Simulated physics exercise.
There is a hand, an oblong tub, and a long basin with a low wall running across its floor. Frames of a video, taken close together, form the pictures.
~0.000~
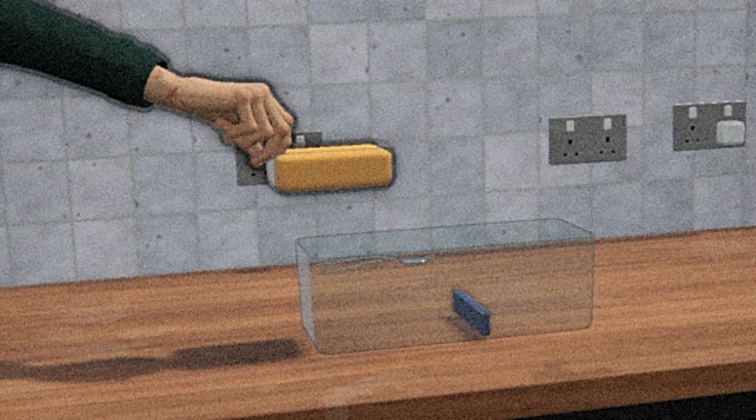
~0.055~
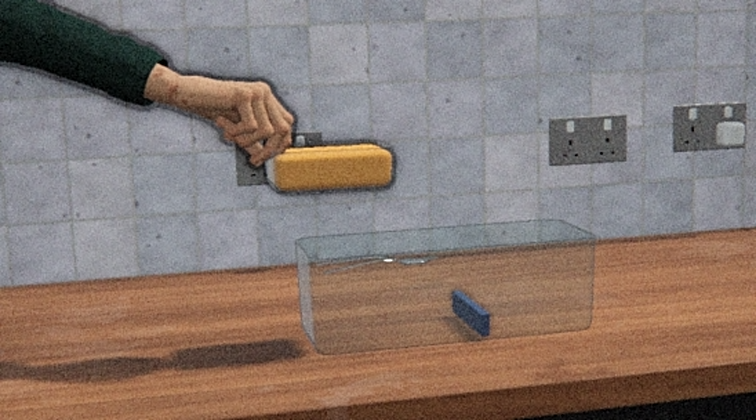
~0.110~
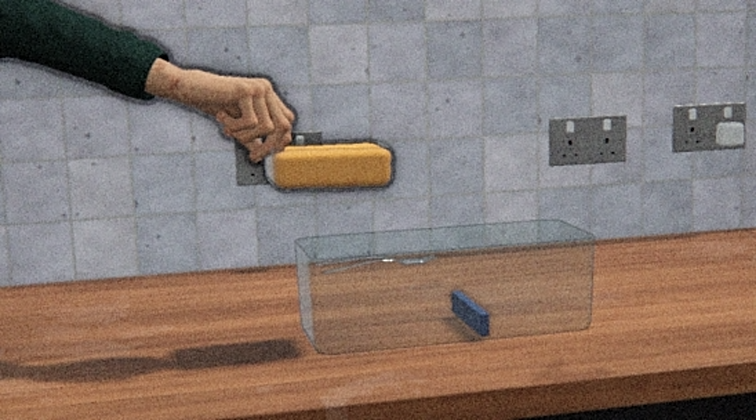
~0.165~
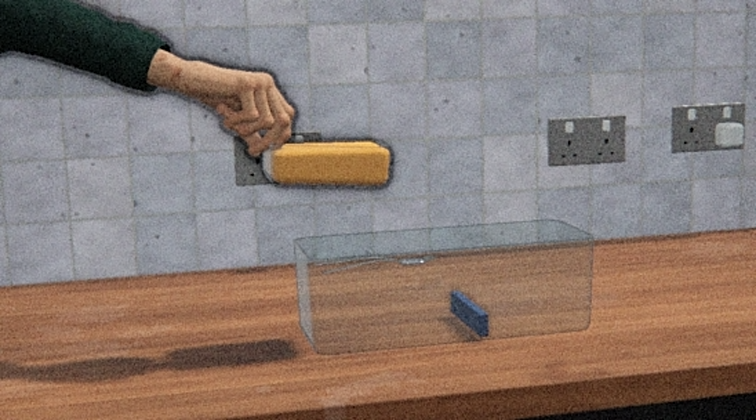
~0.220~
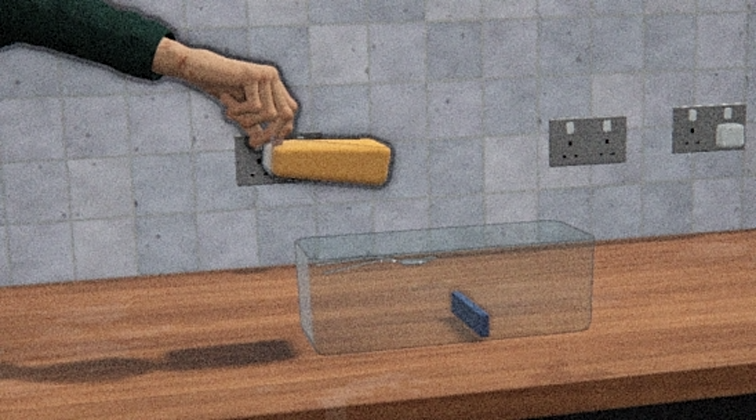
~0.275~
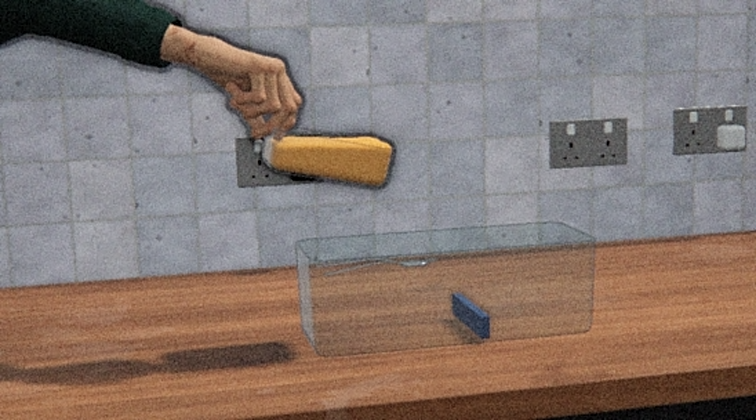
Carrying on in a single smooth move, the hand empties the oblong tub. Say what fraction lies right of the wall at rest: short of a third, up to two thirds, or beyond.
Middle band.
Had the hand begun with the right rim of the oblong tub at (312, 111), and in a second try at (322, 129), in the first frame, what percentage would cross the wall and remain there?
About 15 and 15 per cent.
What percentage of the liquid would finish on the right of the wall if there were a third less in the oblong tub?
Best guess: Around 35 %.
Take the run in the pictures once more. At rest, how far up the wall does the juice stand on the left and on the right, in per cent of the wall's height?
Left 30 per cent, right 60.
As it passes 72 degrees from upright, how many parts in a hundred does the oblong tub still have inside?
Close to 20 per cent.
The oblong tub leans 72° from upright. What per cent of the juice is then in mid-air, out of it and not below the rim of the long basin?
I'd say some 50 per cent of it.
Then, 0.74 s in, the tilt is 72° and 19 per cent is still to pour, 18 is left of the wall and 12 right of it.
Then, 1.07 s in, the tilt is 111° and 1 per cent is still to pour, 31 is left of the wall and 55 right of it.
Then, 1.43 s in, the tilt is 120° and 0 per cent is still to pour, 39 is left of the wall and 54 right of it.
Then, 1.81 s in, the tilt is 120° and 0 per cent is still to pour, 39 is left of the wall and 54 right of it.
Finally, 39 per cent lies left of the wall, 54 right of it and 7 outside.
